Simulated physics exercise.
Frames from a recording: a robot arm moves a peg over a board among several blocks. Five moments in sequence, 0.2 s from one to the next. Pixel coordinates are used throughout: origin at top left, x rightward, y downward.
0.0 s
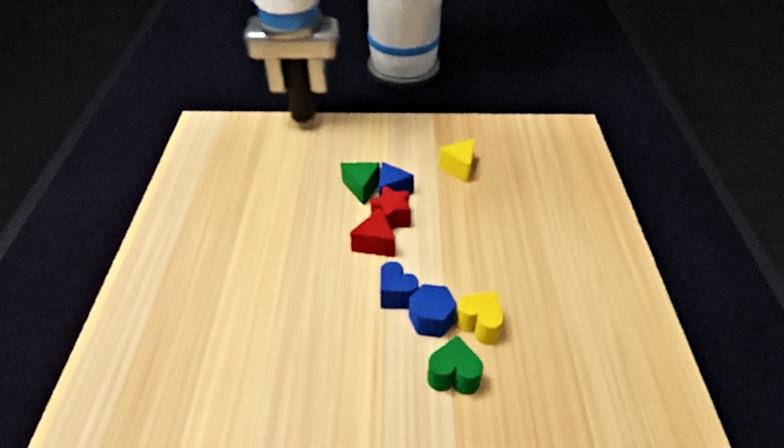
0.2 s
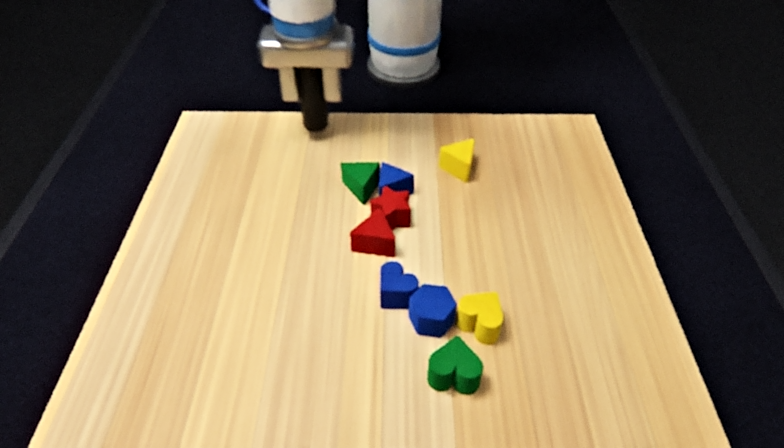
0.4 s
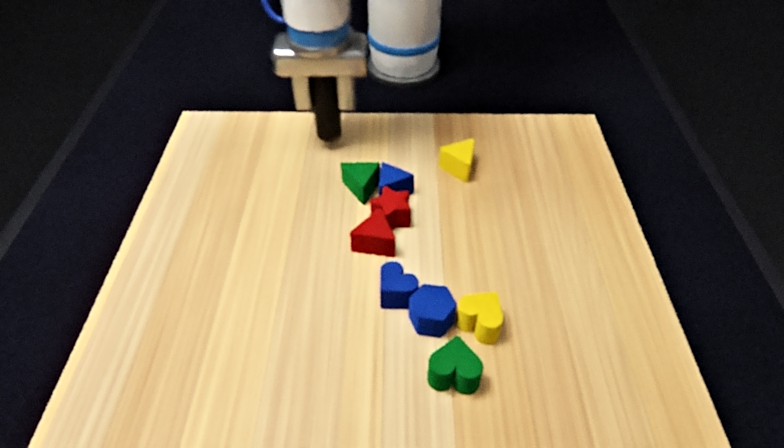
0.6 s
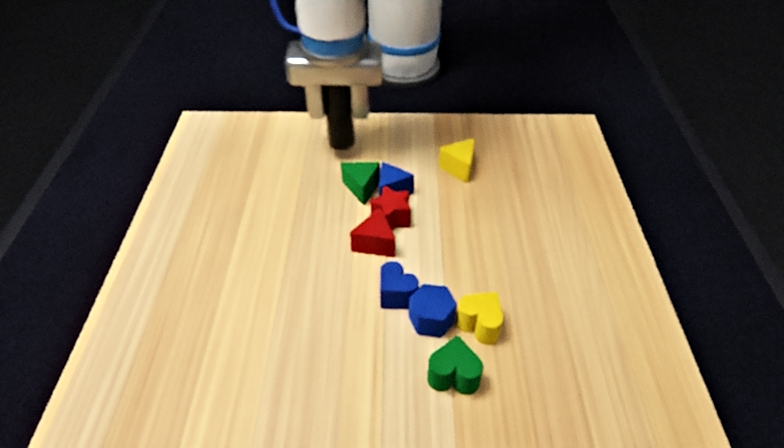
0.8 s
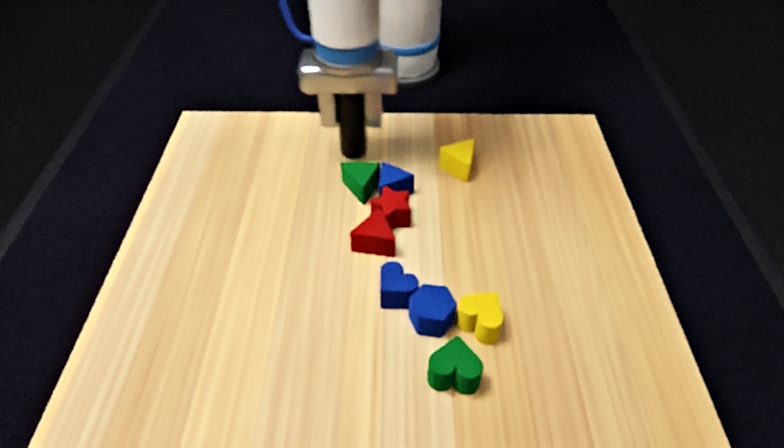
A pale wooden board lies on a dark surface, seen from above and in front by a still camera. Green and blue triangles, a red star and a red triangle cluster near the upper middle, a yellow triangle to their right, with blue, yellow and green blocks below. A robot arm slides its black peg rightward and toward the viewer, nearing the green triangle, while every block stays still.
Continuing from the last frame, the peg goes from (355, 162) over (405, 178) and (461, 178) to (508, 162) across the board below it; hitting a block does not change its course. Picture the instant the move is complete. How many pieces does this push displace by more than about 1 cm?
Two blocks.
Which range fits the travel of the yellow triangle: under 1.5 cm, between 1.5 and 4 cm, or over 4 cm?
Over 4 cm.
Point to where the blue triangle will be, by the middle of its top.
My estimate: (407, 181).
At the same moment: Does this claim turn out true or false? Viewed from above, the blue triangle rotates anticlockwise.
That statement is not accurate.
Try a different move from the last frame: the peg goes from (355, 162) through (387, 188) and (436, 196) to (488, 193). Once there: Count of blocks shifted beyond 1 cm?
That push would leave two blocks displaced by more than about 1 cm.
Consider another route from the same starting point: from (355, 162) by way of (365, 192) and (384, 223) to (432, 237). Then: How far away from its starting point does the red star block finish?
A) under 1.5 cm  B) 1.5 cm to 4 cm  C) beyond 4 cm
Correct choice: C.
On the path given first. One third of the way, peg at (406, 166); red star block at (392, 202); blue triangle at (401, 182), turned 50° clockwise.
Two thirds of the way, peg at (463, 166); red star block at (392, 203); blue triangle at (407, 181), turned 65° clockwise; yellow triangle at (475, 144), turned 20° anticlockwise.
At the end, peg at (511, 151); green triangle unmoved; red star block at (392, 203); blue triangle at (407, 181), turned 65° clockwise; yellow triangle at (487, 132), turned 70° anticlockwise.
